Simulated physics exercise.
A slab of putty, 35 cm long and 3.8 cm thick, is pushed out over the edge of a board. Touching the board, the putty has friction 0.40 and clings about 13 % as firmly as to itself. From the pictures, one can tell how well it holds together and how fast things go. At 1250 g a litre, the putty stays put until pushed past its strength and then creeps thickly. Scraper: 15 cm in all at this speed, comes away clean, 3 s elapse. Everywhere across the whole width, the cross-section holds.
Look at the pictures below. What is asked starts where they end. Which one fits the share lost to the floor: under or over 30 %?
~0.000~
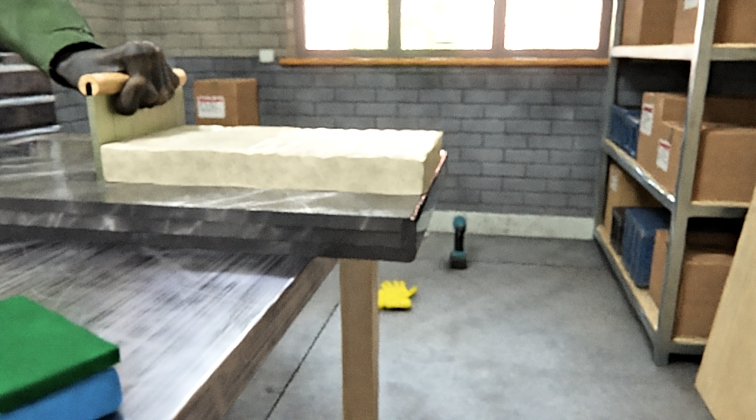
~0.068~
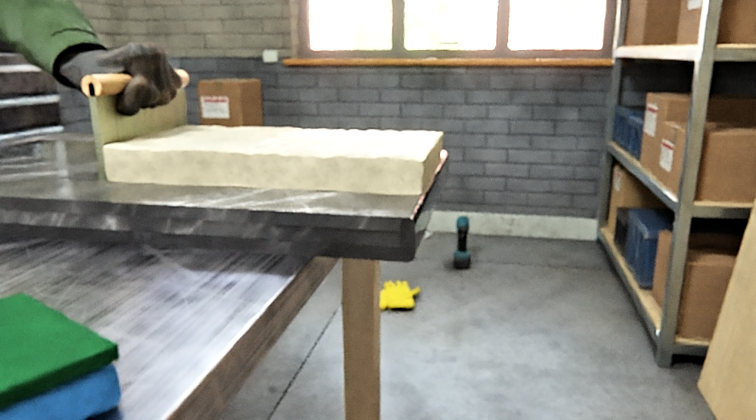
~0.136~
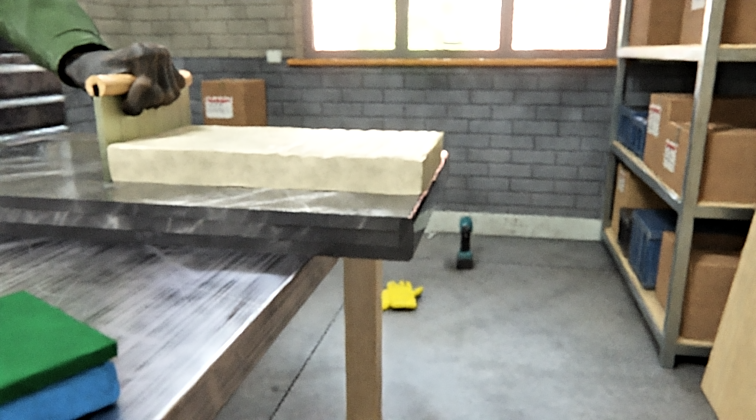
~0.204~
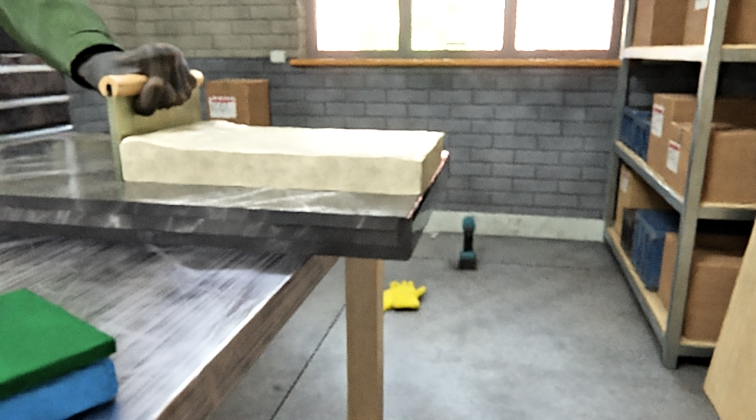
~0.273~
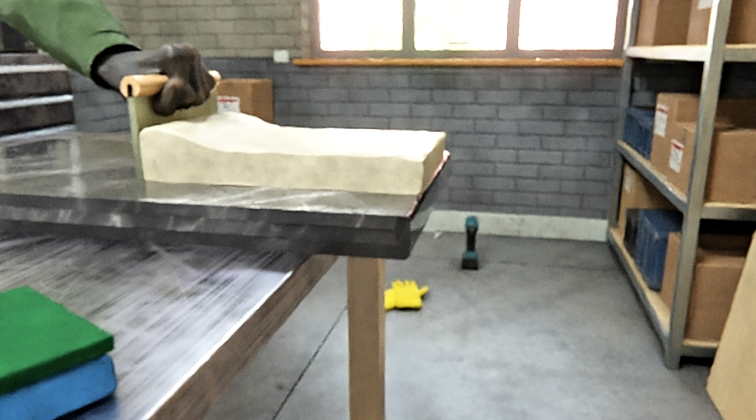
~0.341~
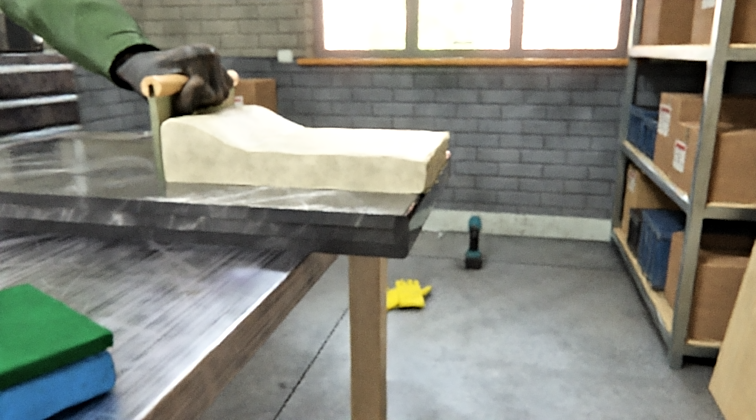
It is under.
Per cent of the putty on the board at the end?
Around 75 per cent ends up on the board.
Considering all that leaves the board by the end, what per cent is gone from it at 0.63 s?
About 90 %.
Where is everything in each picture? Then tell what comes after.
In the first picture, foot of the scraper at (104, 182), not yet moved; front end of the putty at (425, 181).
In the second picture, foot of the scraper at (106, 181), not yet moved; front end of the putty at (425, 181).
In the third picture, foot of the scraper at (110, 181), moved 2 mm; front end of the putty at (424, 181).
In the fourth picture, foot of the scraper at (123, 181), moved 1.5 cm; front end of the putty at (424, 161).
In the fifth picture, foot of the scraper at (143, 181), moved 3.8 cm; front end of the putty at (424, 160).
In the sixth picture, foot of the scraper at (164, 181), moved 6.1 cm; front end of the putty at (428, 173), 1 % of it past the edge, in one piece.
By 0.63 s, 76 % lies on the board and 0 % has fallen.
By 0.98 s, 74 % lies on the board and 25 % has fallen.
By 1.32 s, 74 % lies on the board and 25 % has fallen.
By 1.67 s, 74 % lies on the board and 25 % has fallen.
By 3.67 s, at the end, 74 % lies on the board and 25 % has fallen.
